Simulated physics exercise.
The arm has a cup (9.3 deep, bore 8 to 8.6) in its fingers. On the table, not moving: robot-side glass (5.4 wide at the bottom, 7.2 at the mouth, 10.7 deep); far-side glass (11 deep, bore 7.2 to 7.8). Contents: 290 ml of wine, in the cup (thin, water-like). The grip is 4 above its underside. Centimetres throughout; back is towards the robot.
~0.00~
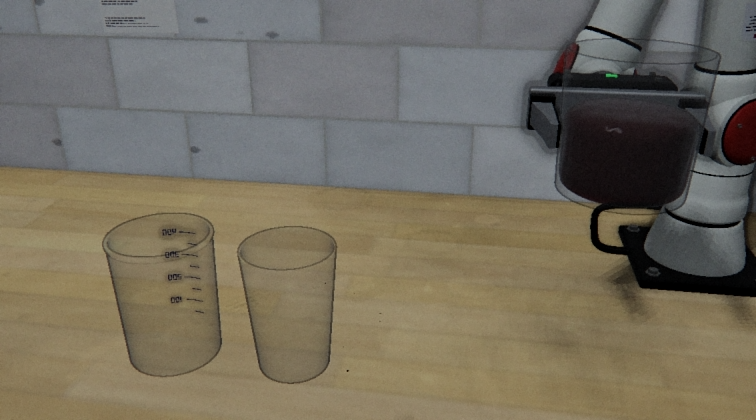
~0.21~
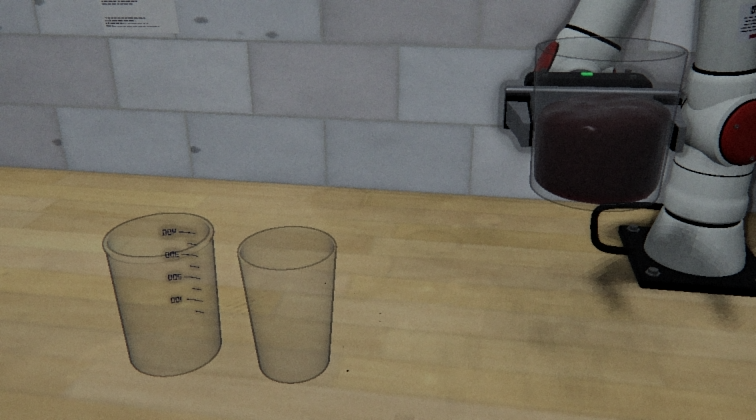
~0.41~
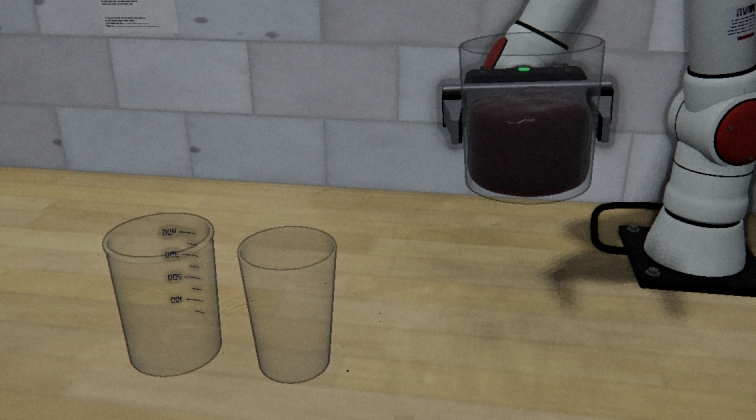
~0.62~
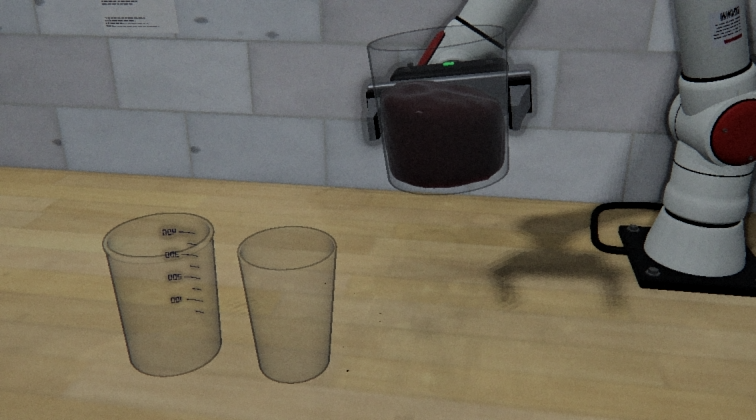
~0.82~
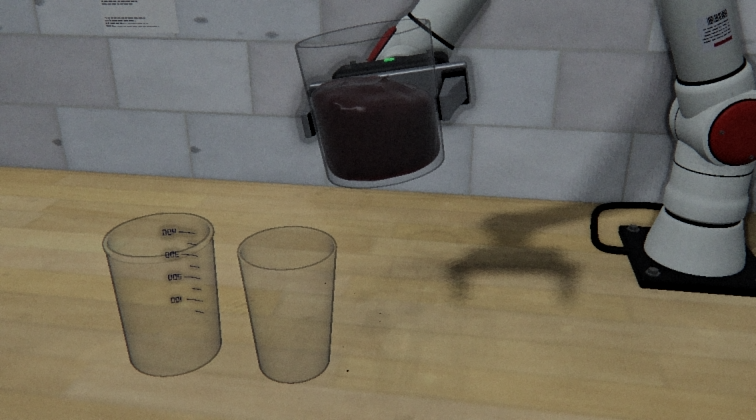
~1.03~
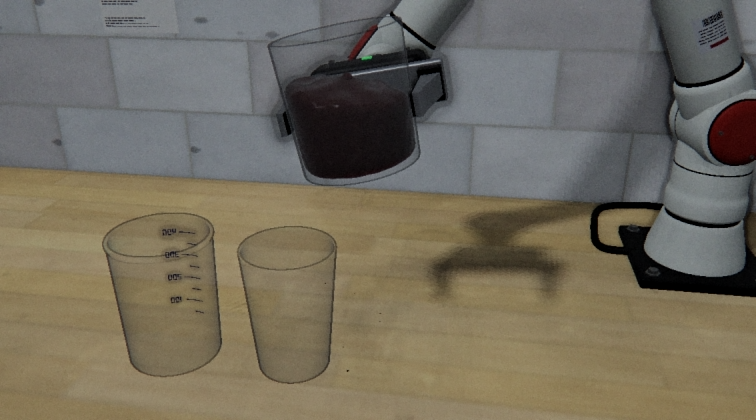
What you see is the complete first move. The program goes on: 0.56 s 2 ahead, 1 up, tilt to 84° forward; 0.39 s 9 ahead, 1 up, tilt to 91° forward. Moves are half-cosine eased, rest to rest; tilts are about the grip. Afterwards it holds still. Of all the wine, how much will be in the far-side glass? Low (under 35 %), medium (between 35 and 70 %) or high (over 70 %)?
A medium share, between 35 and 70 %, ends in the far-side glass.
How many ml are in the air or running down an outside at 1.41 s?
Some 5 ml.
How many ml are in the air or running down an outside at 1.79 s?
Some 20 ml.
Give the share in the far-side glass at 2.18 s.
Near 45 %.
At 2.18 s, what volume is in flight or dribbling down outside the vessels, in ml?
About 40 ml.
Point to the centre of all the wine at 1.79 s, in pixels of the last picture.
Near (208, 219).
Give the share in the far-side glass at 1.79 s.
Some 45 per cent.
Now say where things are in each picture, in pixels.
Cup middle at (629, 125), level; upper third of the wine around (628, 122), from x 560 to 695, top at y 100; 285 ml in the cup, in the first frame.
Cup middle at (601, 123), tilted 1° forward; upper third of the wine around (606, 118), from x 535 to 670, top at y 95, in the second frame.
Cup middle at (529, 117), tilted 4° forward; upper third of the wine around (533, 112), from x 470 to 590, top at y 90, in the third frame.
Cup middle at (442, 110), tilted 7° forward; upper third of the wine around (438, 105), from x 380 to 500, top at y 85, in the fourth frame.
Cup middle at (375, 104), tilted 10° forward; upper third of the wine around (372, 99), from x 315 to 435, top at y 75, in the fifth frame.
Cup middle at (349, 102), tilted 11° forward; upper third of the wine around (344, 97), from x 285 to 415, top at y 75; 285 ml in the cup, in the sixth frame.
After 1.41 s, tilted 67° forward, liquid up to 24 above the table; 280 ml in the cup, 5 ml in the air or running down outside.
After 1.79 s, tilted 88° forward, liquid up to 34 above the table; 135 ml in the far-side glass, 130 ml in the cup, 5 ml on the table or floor, 15 ml in the air or running down outside.
After 2.18 s, tilted 91° forward, liquid up to 23 above the table; 135 ml in the far-side glass, 100 ml on the table or floor, 15 ml in the cup, 40 ml in the air or running down outside.
After 2.98 s, tilted 91° forward, liquid up to 20 above the table; 145 ml in the far-side glass, 140 ml on the table or floor.
At rest, 145 ml in the far-side glass, 140 ml on the table or floor. That is 51 % in the far-side glass.
